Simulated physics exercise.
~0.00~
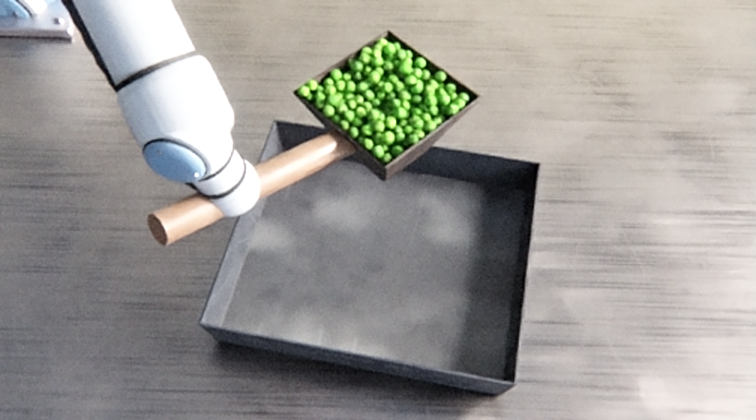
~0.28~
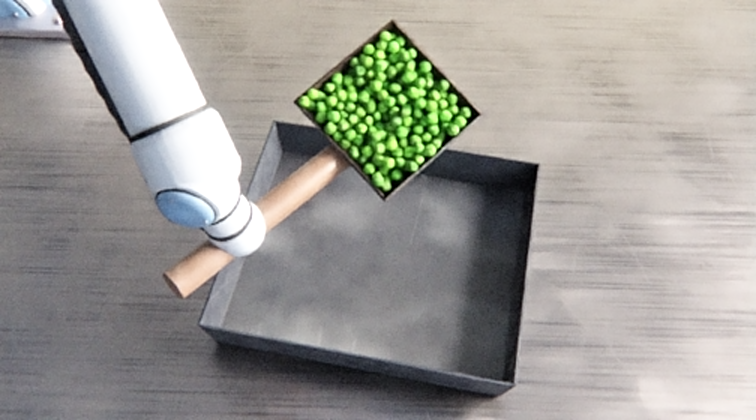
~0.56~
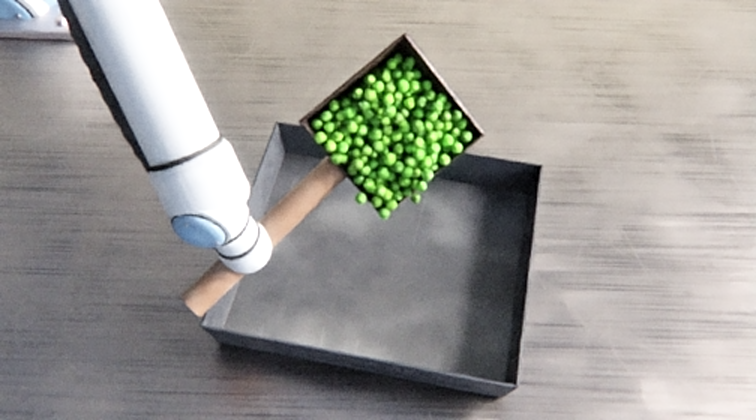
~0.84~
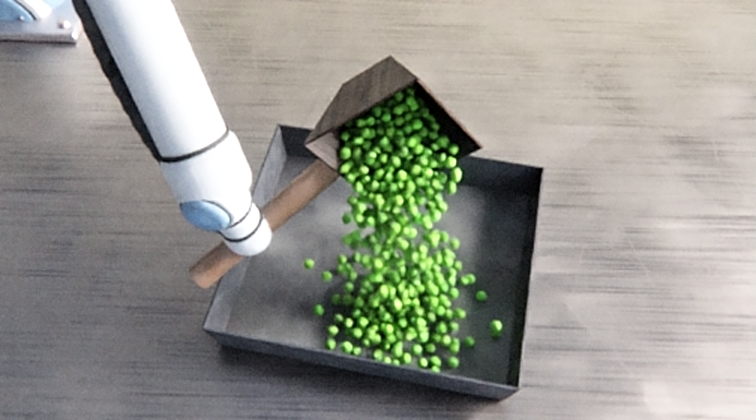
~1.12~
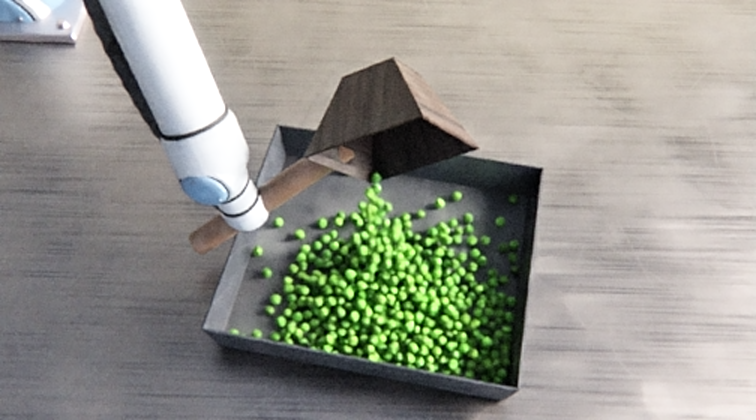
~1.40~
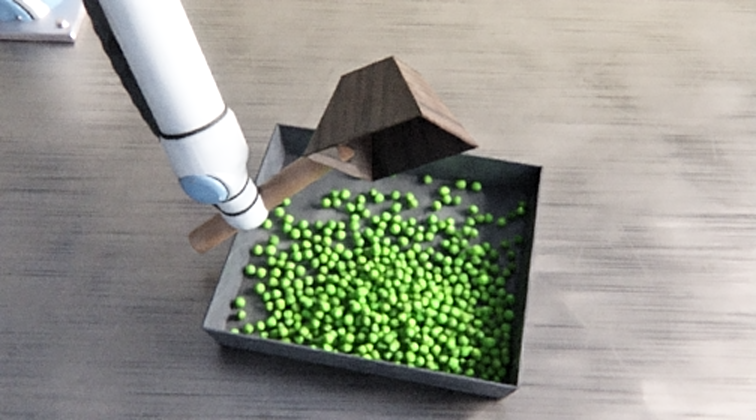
Green peas spill from a wooden scoop as a robot arm tips it, spreading across a gray tray.
